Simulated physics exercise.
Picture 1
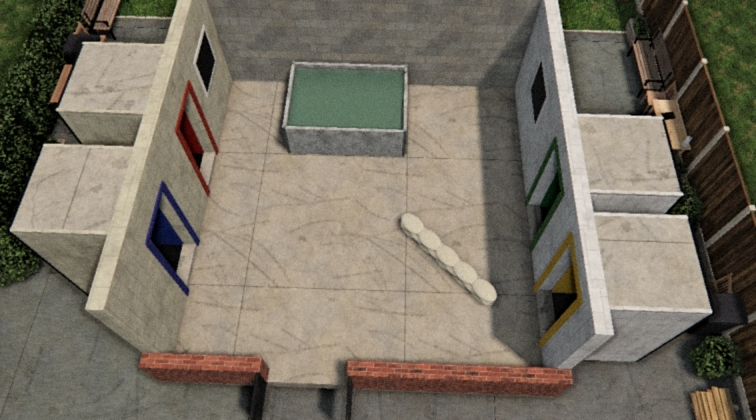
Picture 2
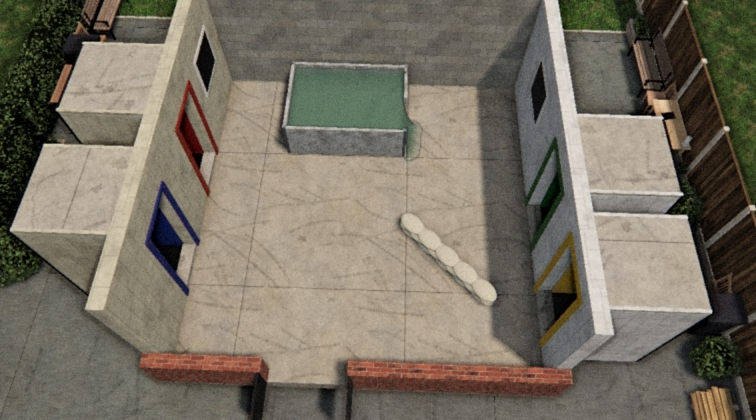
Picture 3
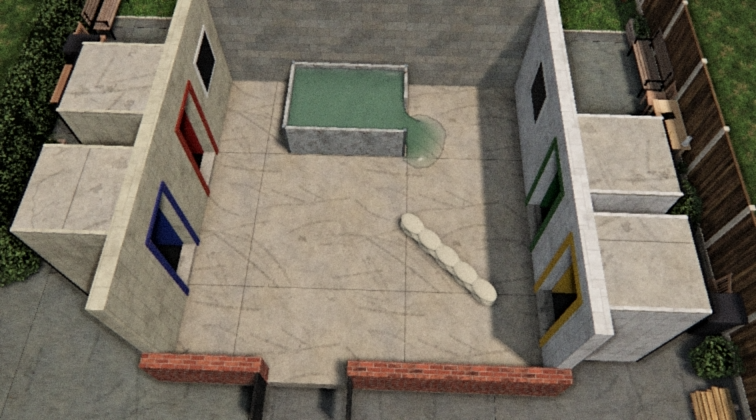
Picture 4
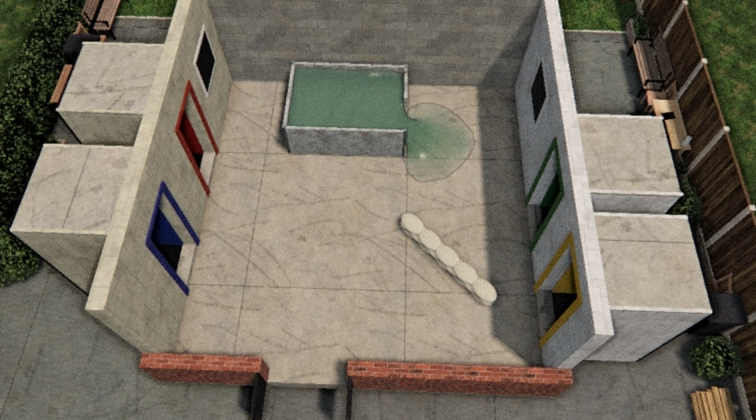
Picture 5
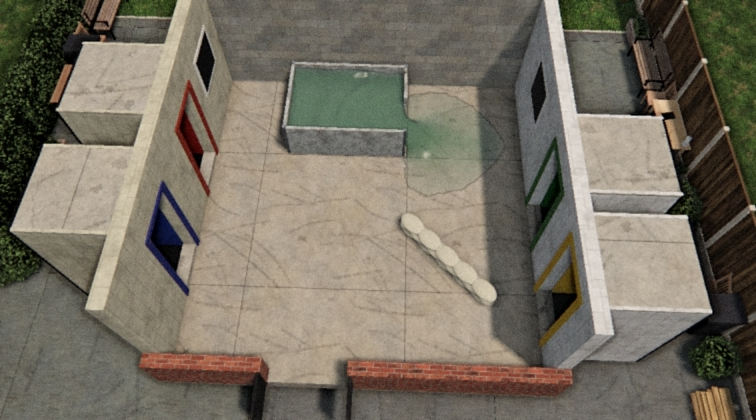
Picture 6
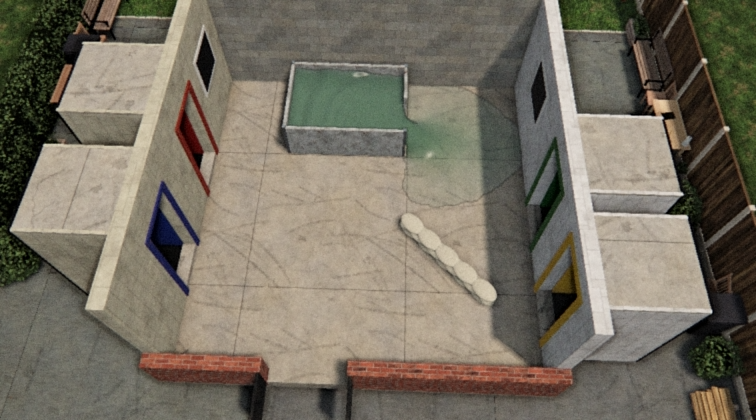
In the video, a stone-walled water tank stands full and still in a walled courtyard seen from above, then greenish water pours out at its right side and spreads across the paving toward the right wall, thinning as it widens.
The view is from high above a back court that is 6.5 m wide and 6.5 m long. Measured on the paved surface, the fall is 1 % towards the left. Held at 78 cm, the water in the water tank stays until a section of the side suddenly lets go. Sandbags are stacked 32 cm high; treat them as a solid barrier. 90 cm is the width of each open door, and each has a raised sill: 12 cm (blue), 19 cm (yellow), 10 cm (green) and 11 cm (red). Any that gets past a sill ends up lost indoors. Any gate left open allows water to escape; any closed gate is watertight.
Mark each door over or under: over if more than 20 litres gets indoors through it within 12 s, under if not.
Blue door: Under, yellow door: Under, green door: Over, red door: Under.
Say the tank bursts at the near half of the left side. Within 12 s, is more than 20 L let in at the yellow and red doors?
Compared with that limit, yellow falls short while red goes higher.
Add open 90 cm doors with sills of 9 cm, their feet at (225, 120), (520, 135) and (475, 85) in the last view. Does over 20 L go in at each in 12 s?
Note, doorways in listed order: Stays short, goes beyond, goes beyond.
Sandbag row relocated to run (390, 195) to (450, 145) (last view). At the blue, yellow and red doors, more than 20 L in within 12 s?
Well, the blue one is within bounds, the yellow one is within bounds, and the red one is within bounds.
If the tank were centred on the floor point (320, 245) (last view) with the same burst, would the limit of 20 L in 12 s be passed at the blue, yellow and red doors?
Blue: Within limit; yellow: Too much; red: Within limit.
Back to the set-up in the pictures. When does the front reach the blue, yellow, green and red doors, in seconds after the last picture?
Blue: 5.5 s; yellow: 1.2 s; green: 0.5 s; red: 5.0 s.
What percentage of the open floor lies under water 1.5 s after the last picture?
Close to 25 in a hundred.
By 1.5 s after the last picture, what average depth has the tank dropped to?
About 47 centimetres on average.
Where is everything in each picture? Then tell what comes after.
The water tank at (347, 98) is whole and still, 78 cm deep, in the first frame.
Water pours out at (403, 130) and has run 0.5 m, to (407, 159); typically 8 cm deep outside, 78 cm at the water tank's back, in the second frame.
Water pours out at (403, 131) and has run 0.9 m, to (441, 130); typically 12 cm deep outside, 78 cm at the water tank's back, in the third frame.
Water pours out at (403, 132) and has run 1.5 m, to (469, 149); typically 8 cm deep outside, 78 cm at the water tank's back, in the fourth frame.
Water pours out at (403, 132) and has run 2.1 m, to (500, 148); typically 5 cm deep outside, 78 cm at the water tank's back, in the fifth frame.
Water pours out at (403, 132) and has run 2.6 m, to (521, 160); typically 4 cm deep outside, 76 cm at the water tank's back, in the sixth frame.
Then, 0.7 s after the last picture water covers 20 % of the floor and is deepest (38 cm) near (413, 143); blue door not reached, yellow door not reached, green door 16 cm at the sill, 0 L in, red door not reached.
Then, 1.5 s after the last picture water covers 25 % of the floor and is deepest (37 cm) near (512, 119); blue door not reached, yellow door 8 cm at the sill, 0 L in, green door 18 cm at the sill, 18 L in, red door not reached.
Then, 2.8 s after the last picture water covers 35 % of the floor and is deepest (30 cm) near (536, 367); blue door not reached, yellow door 9 cm at the sill, 0 L in, green door 14 cm at the sill, 40 L in, red door not reached.
Then, 6.3 s after the last picture water covers 85 % of the floor and is deepest (20 cm) near (516, 376); blue door 9 cm at the sill, 0 L in, yellow door 15 cm at the sill, 0 L in, green door 10 cm at the sill, 55 L in, red door 2 cm at the sill, 0 L in.
Then, 11.3 s after the last picture water covers 95 % of the floor and is deepest (18 cm) near (233, 80); blue door 9 cm at the sill, 0 L in, yellow door 8 cm at the sill, 0 L in, green door 10 cm at the sill, 66 L in, red door 10 cm at the sill, 5 L in.
